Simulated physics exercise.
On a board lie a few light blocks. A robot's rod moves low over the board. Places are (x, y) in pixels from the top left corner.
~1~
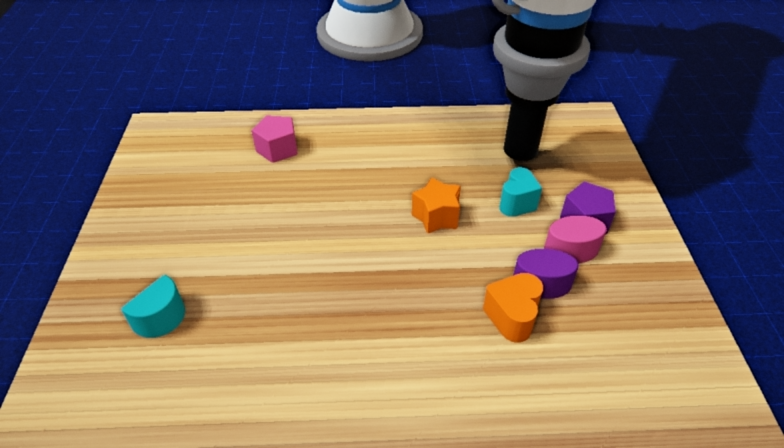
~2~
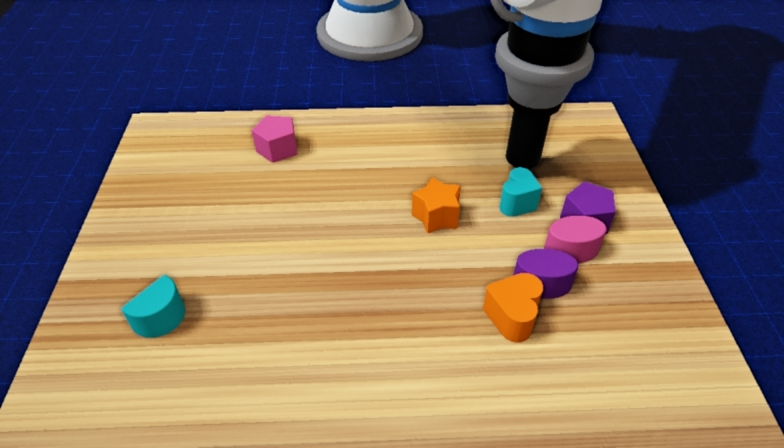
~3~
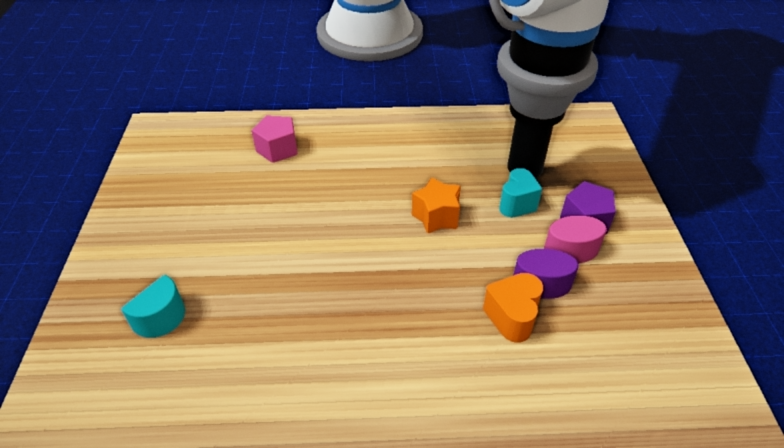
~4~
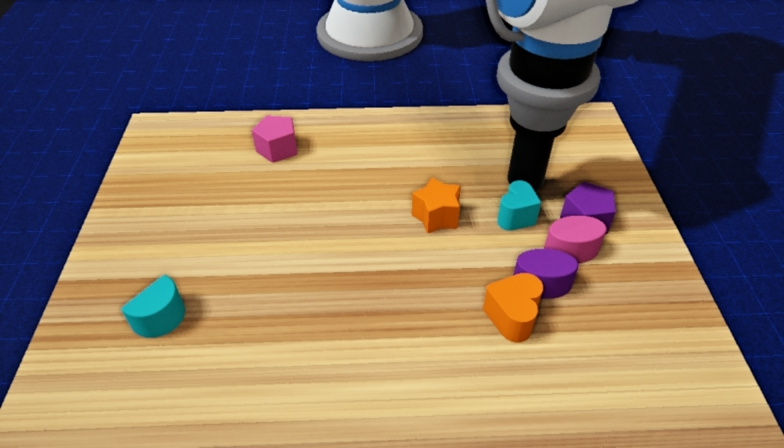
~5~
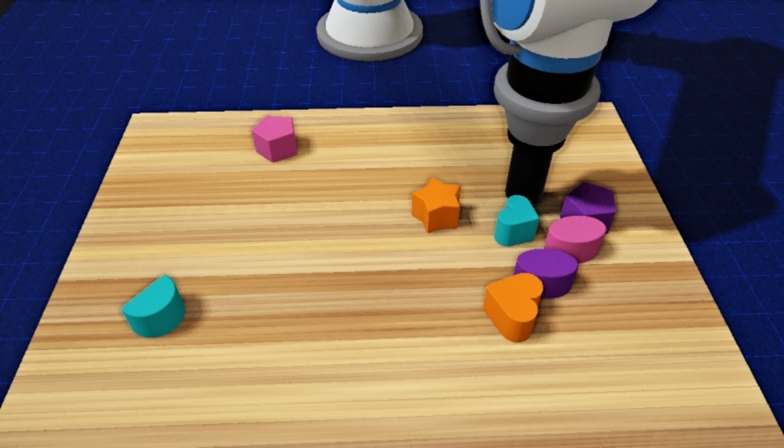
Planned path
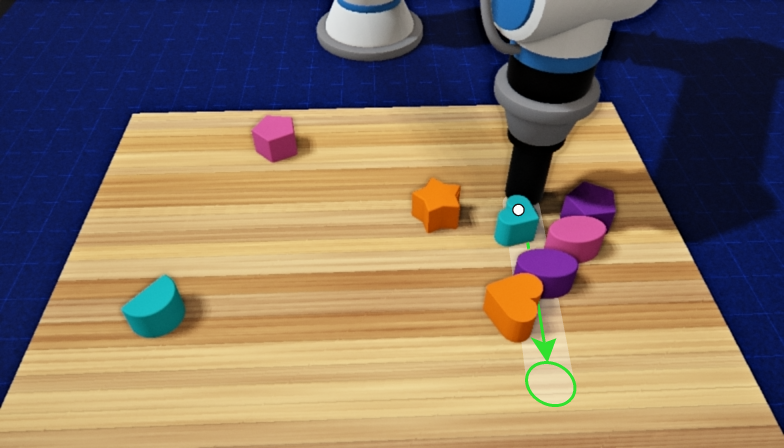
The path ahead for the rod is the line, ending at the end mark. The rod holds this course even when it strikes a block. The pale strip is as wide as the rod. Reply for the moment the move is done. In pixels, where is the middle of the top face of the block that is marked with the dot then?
I'd place it at (498, 249), taking the centre of its top.
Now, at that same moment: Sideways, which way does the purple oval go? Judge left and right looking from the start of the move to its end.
The shift goes left.
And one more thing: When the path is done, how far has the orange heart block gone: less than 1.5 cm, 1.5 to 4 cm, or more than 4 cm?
By the end of the path, it will have gone past 4 cm.
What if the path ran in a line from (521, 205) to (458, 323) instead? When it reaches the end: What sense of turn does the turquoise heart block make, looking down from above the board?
It turns counter-clockwise.
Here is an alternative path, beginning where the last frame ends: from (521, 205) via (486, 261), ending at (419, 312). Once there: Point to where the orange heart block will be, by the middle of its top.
The middle of its top is at (531, 316).
The line goes from (521, 205) to (551, 383); the dot is on the turquoise heart block.
On the path given first. One third of the way, rod (533, 244); turquoise heart block (503, 245); pink oval (582, 232), turned 20° anticlockwise.
Two thirds of the way, rod (543, 303); orange heart block (517, 327), turned 85° clockwise; turquoise heart block (498, 249); purple oval (577, 323), turned 45° anticlockwise; pink oval (583, 233), turned 25° anticlockwise.
At the end, rod (555, 373); orange heart block (506, 343), turned 110° clockwise; turquoise heart block (498, 249); purple oval (605, 359), turned 90° anticlockwise; pink oval (583, 233), turned 25° anticlockwise.
